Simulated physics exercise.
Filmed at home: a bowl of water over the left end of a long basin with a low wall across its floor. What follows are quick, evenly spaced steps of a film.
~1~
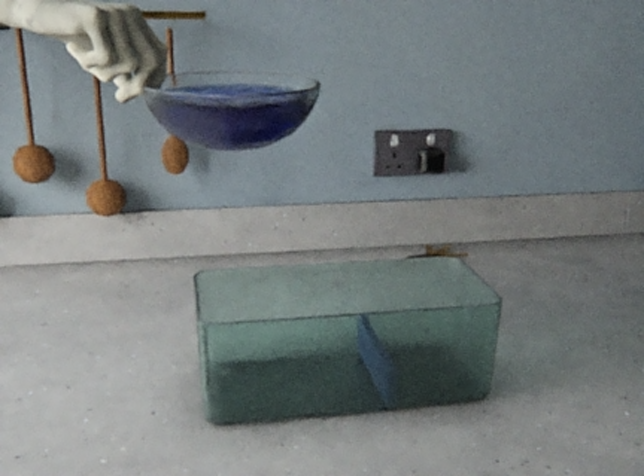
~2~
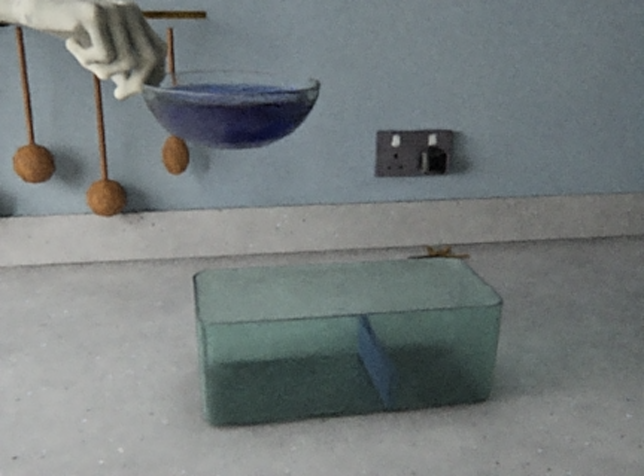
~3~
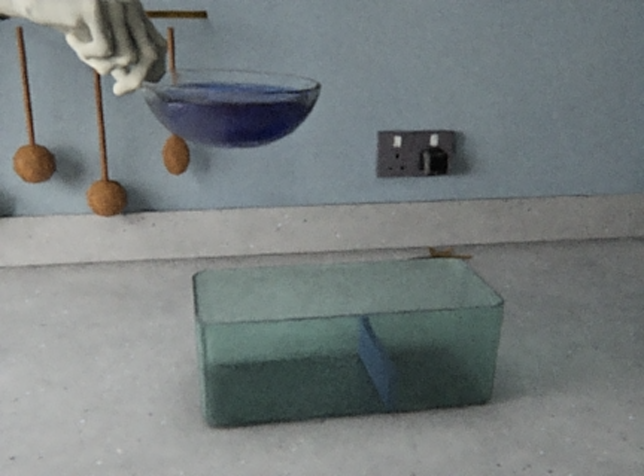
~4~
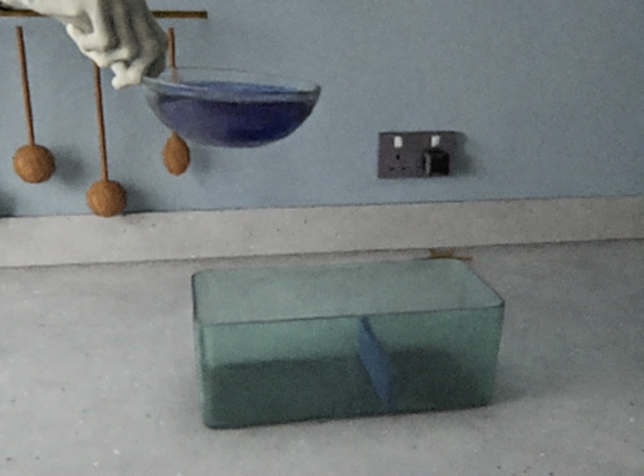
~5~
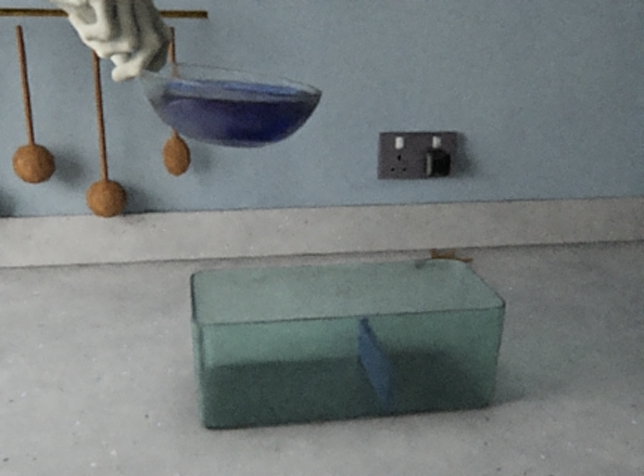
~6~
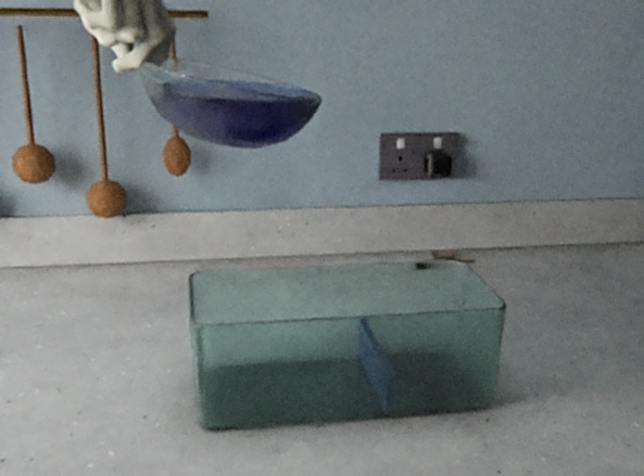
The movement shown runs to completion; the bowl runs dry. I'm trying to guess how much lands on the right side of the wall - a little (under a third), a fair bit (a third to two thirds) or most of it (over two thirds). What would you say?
I would say a fair bit, a third to two thirds.
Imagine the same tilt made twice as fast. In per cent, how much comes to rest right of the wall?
It comes to around 30 per cent.
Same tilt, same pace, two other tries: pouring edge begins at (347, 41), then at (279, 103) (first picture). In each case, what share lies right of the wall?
It comes to 75 % the first time and 5 % the second.
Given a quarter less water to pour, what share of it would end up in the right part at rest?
I'd put it at around 40 %.
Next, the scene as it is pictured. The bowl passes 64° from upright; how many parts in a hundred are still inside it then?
I'd put it at some 25 in a hundred.
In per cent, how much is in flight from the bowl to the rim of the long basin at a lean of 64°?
45 per cent.
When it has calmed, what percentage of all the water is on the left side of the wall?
I'd put it at around 45 %.
A moment on, the bowl is tipped part way and 25 per cent is still to pour, 7 is left of the wall and 21 right of it.
Next, the bowl is tipped on its side and 0 per cent is still to pour, 42 is left of the wall and 54 right of it.
Then the bowl is tipped right over and 0 per cent is still to pour, 44 is left of the wall and 54 right of it.
Later the bowl is tipped right over and 0 per cent is still to pour, 44 is left of the wall and 54 right of it.
Finally, 44 per cent lies left of the wall, 54 right of it and 2 outside.
